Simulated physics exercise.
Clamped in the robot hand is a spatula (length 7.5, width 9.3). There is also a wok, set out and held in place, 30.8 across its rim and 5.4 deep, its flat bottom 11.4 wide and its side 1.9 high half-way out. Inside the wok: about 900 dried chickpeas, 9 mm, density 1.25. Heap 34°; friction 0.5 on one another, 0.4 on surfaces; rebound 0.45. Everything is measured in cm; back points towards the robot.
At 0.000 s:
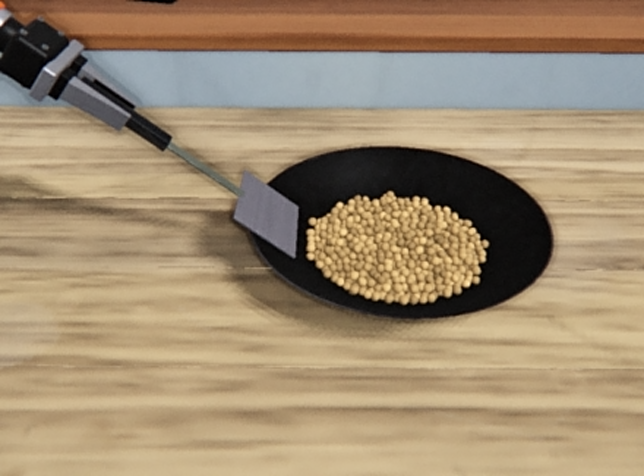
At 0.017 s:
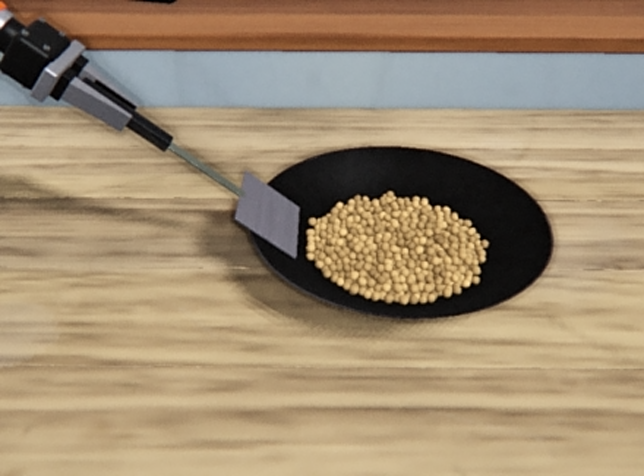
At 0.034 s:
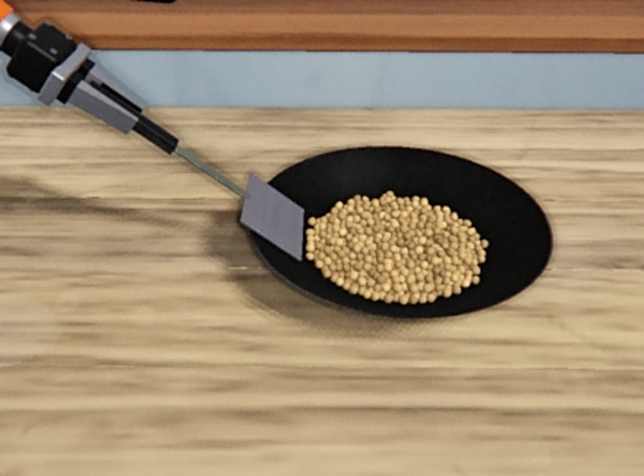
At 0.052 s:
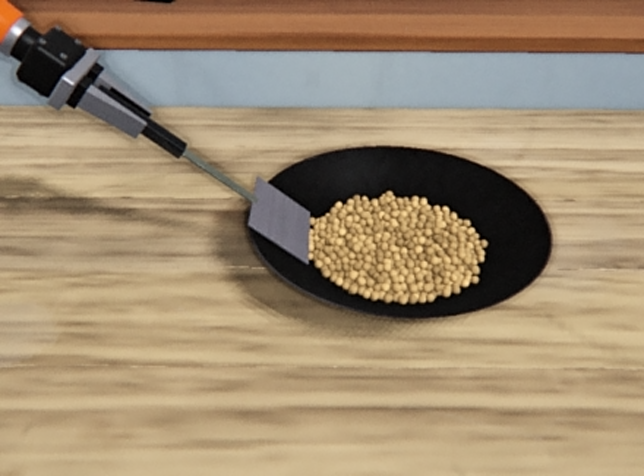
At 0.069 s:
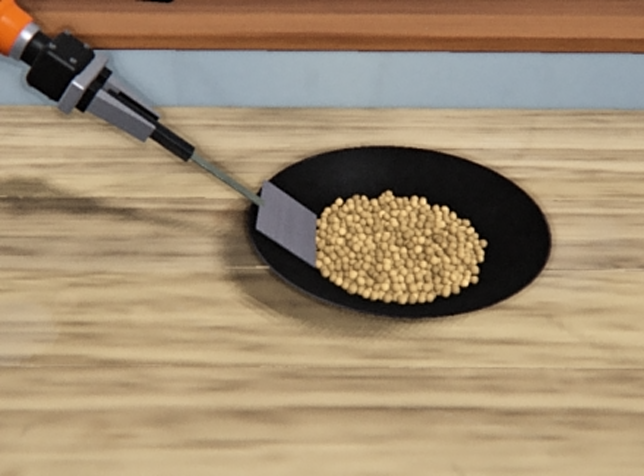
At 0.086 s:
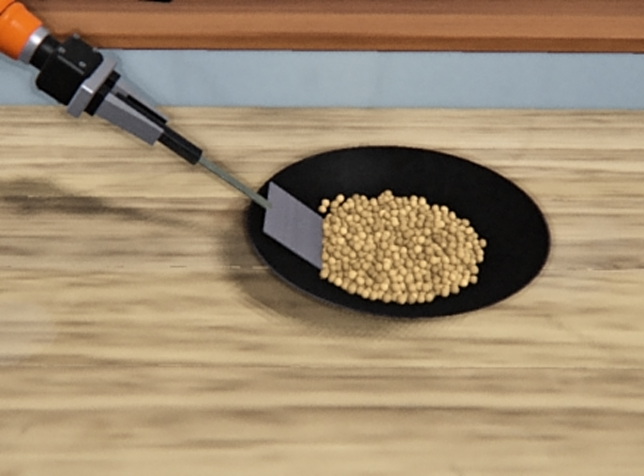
A robot arm holding a spatula slid the blade slowly down and to the right into a black wok, nudging the left edge of the pile of chickpeas slightly inward.
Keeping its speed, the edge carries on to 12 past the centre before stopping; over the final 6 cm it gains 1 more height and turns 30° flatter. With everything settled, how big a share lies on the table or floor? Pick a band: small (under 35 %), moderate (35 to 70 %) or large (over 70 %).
The share is small, under 35 %.
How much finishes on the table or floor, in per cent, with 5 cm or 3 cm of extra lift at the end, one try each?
Close to 15 and 20 percent respectively.
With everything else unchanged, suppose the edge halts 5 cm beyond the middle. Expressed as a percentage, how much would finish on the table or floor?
0 %, roughly.
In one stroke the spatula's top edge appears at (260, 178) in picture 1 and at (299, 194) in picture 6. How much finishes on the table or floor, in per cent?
Near 30 in a hundred.
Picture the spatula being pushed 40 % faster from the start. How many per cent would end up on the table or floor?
Then about 30 per cent.
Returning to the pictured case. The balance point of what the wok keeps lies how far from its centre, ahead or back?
It sits some 4.5 centimetres ahead of centre.
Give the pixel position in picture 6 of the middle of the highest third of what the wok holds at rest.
It is centred around (493, 231).
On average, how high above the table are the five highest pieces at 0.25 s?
They are near 4 cm up.
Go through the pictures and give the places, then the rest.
Spatula top edge at (239, 193), sloping 40°; upper third of the load around (395, 239), from x 310 to 485, top at y 195; 900 in the wok, in the first frame.
Spatula top edge at (240, 193), sloping 40°; upper third of the load around (395, 239), from x 310 to 485, top at y 195, in the second frame.
Spatula top edge at (246, 196), sloping 40°; upper third of the load around (394, 239), from x 310 to 485, top at y 195, in the third frame.
Spatula top edge at (253, 199), sloping 40°; upper third of the load around (394, 239), from x 310 to 485, top at y 195, in the fourth frame.
Spatula top edge at (260, 202), sloping 40°; upper third of the load around (393, 238), from x 310 to 485, top at y 195, in the fifth frame.
Spatula top edge at (267, 205), sloping 40°; upper third of the load around (392, 237), from x 310 to 480, top at y 195; 900 in the wok, in the sixth frame.
After 0.25 s, sloping 40°, highest piece 4 above the table; 900 in the wok.
After 0.41 s, sloping 33°, highest piece 7 above the table; 895 in the wok, 5 on the blade or in flight.
After 0.70 s, sloping 10°, highest piece 7 above the table; 667 in the wok, 226 on the table or floor, 7 on the blade or in flight.
After 1.75 s, sloping 10°, highest piece 7 above the table; 660 in the wok, 240 on the table or floor.
At rest, 660 in the wok, 240 on the table or floor. That is 27 % on the table or floor.
